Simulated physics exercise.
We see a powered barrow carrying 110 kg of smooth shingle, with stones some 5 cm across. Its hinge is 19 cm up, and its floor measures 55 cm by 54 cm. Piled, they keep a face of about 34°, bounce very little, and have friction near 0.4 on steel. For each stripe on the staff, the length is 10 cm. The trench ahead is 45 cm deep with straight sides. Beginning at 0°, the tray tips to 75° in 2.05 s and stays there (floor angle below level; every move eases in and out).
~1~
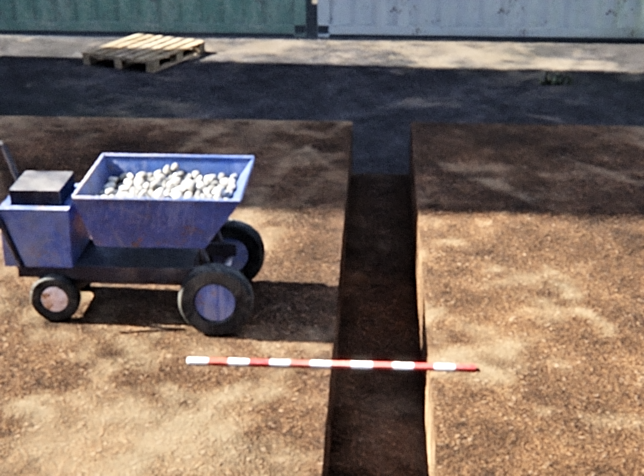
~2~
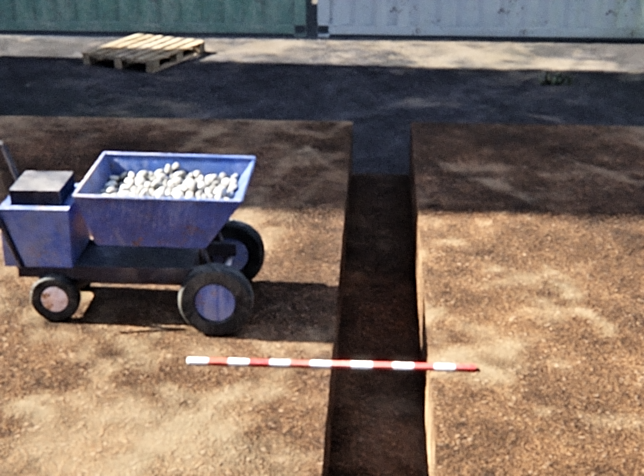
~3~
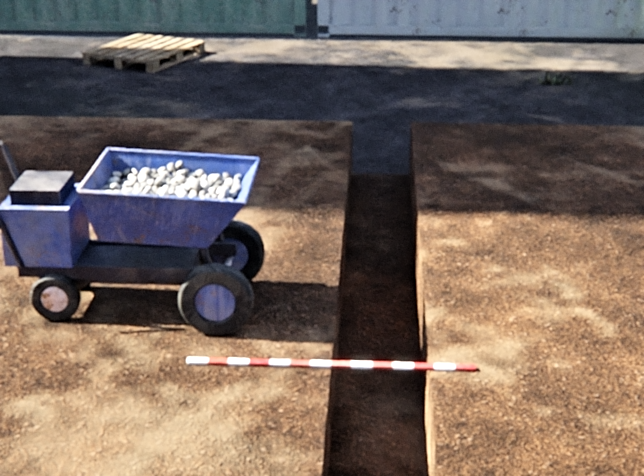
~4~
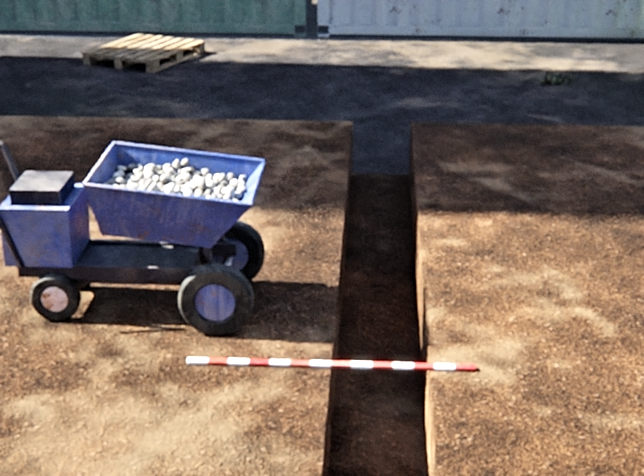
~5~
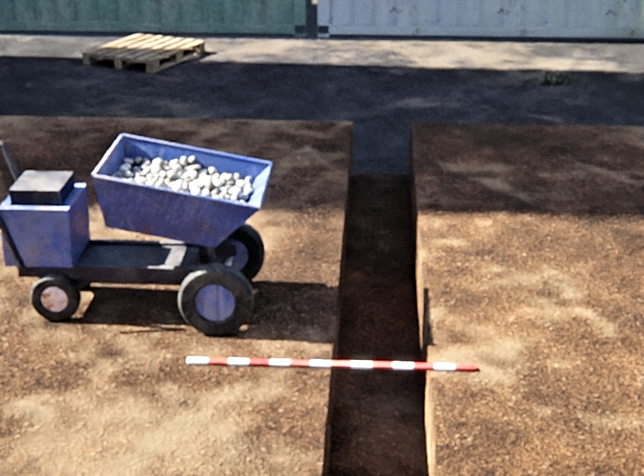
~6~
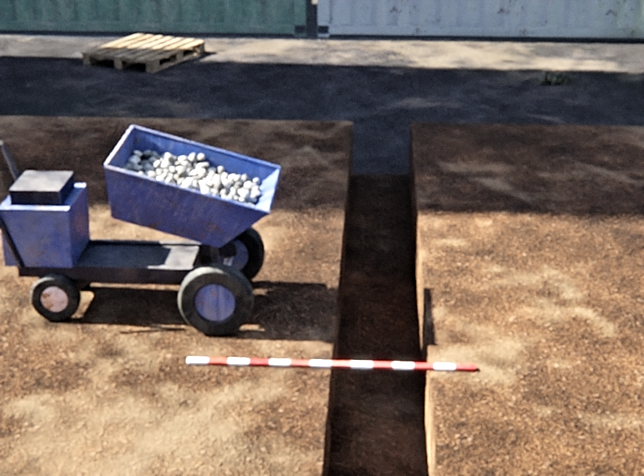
On bare brown ground beside a straight-sided trench, a blue powered barrow gradually tilting its tray of pale stones toward the right.
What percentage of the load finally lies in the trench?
About 100 per cent.
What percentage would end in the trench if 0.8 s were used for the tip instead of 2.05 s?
Roughly 100 per cent would.
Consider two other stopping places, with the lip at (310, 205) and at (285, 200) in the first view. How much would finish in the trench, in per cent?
Roughly 50 percent for the first, and 90 percent for the second.
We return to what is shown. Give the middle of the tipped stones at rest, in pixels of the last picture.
I'd point to around (387, 375).
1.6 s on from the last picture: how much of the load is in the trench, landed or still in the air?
I'd say near 75 per cent at that time.
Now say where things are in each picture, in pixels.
In the first frame, the tray is at 0°, its lip at (240, 201); the top of the load is at (182, 179).
In the second frame, the tray is at 1°, its lip at (241, 202); the top of the load is at (184, 179).
In the third frame, lip at (245, 203), floor tilted 3°, highest stones at (165, 177).
In the fourth frame, lip at (251, 205), floor tilted 6°, highest stones at (164, 174).
In the fifth frame, lip at (259, 208), floor tilted 10°, highest stones at (147, 168).
In the sixth frame, lip at (269, 213), floor tilted 16°, highest stones at (142, 161).
Then, 0.9 s after the last picture the floor is at 63°, 97 % in the tray, 2 % in the trench; the foremost stones are at (348, 274).
Then, 1.6 s after the last picture the floor is at 75°, 27 % in the tray, 73 % in the trench; the foremost stones are at (420, 386).
Then, 1.9 s after the last picture the floor is at 75°, 8 % in the tray, 92 % in the trench; the foremost stones are at (419, 377).
Then, 3.8 s after the last picture the floor is at 75°, 0 % in the tray, 100 % in the trench; the foremost stones are at (419, 377).
